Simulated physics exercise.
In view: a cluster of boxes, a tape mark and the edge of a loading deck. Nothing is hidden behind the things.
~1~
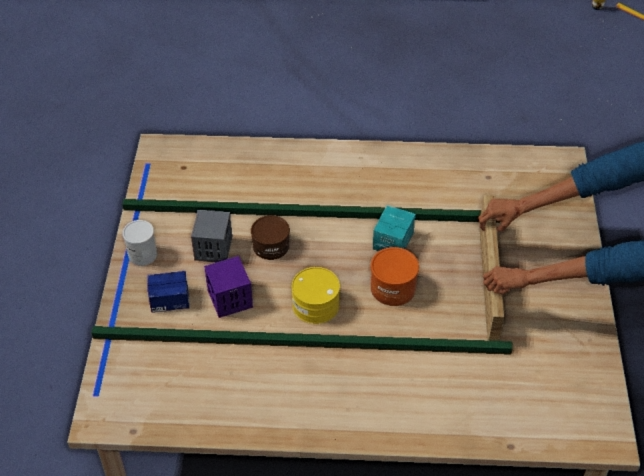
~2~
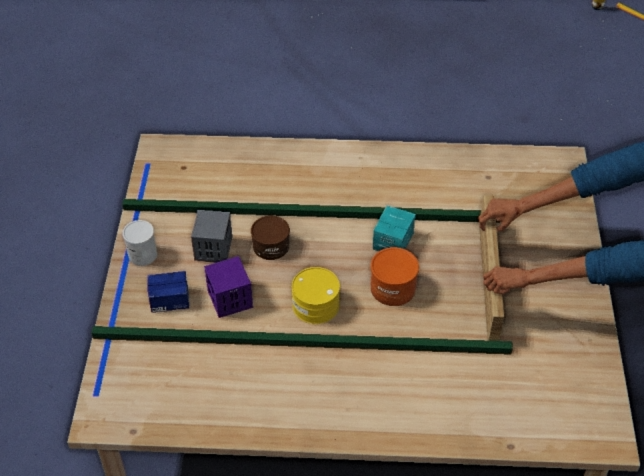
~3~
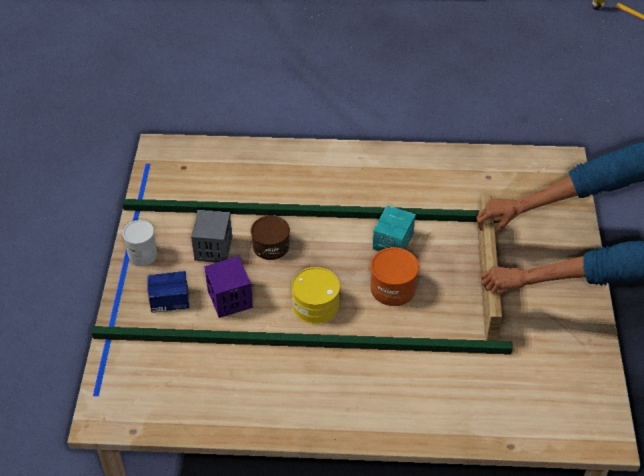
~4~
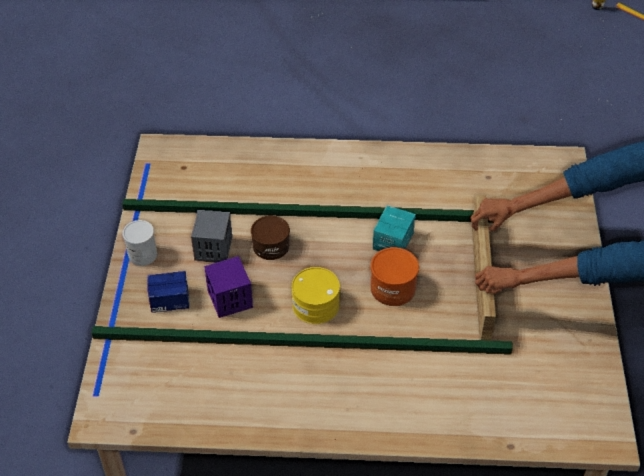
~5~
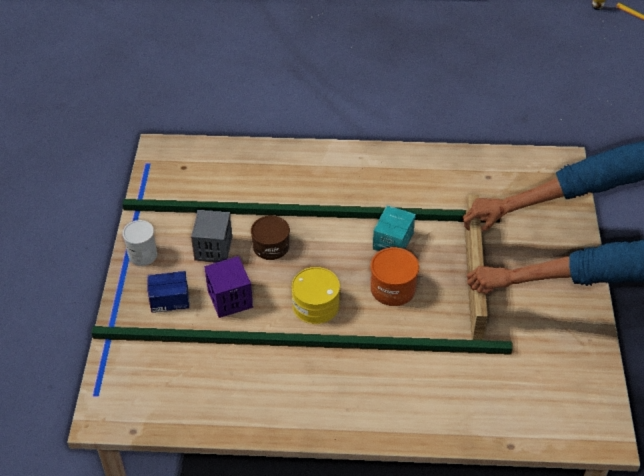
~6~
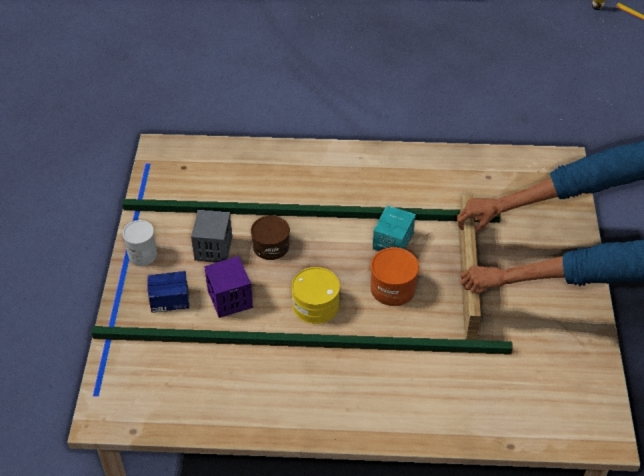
On a wooden tabletop, two hands slowly sliding a plank slightly left between green rails, toward motionless coloured boxes and pails.
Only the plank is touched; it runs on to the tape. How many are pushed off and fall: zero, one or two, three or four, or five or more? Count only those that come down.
Here the number that fall off is five or more.
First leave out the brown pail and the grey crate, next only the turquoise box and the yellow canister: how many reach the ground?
It would be 5 and 6.
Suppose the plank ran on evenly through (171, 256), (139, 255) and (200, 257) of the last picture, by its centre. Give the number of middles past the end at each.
It would be 3, 5 and 2.
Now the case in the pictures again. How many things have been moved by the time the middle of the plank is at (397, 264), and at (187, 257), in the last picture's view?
The counts are 2 and 8.
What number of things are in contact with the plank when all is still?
That makes 1.
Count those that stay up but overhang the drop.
1 of them.
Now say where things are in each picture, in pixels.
White pail (141, 244); blue parcel (168, 292); grey crate (212, 236); plank (491, 267); tape (124, 269), in the first frame.
Blue parcel (168, 292); turquoise box (394, 232), in the second frame.
Grey crate (212, 237); brown pail (271, 238), in the third frame.
White pail (141, 244); purple crate (229, 287), in the fourth frame.
Blue parcel (168, 292); orange pail (394, 277), in the fifth frame.
White pail (141, 244); blue parcel (168, 292); grey crate (212, 237); plank (469, 266); tape (124, 269), in the sixth frame.
Soon after, none off yet; white pail at rest near (141, 244); blue parcel at rest near (168, 292); grey crate at rest near (212, 237).
In the end, the number that fall off is five or more; gone, orange pail, yellow canister, brown pail, purple crate, grey crate, blue parcel and white pail.
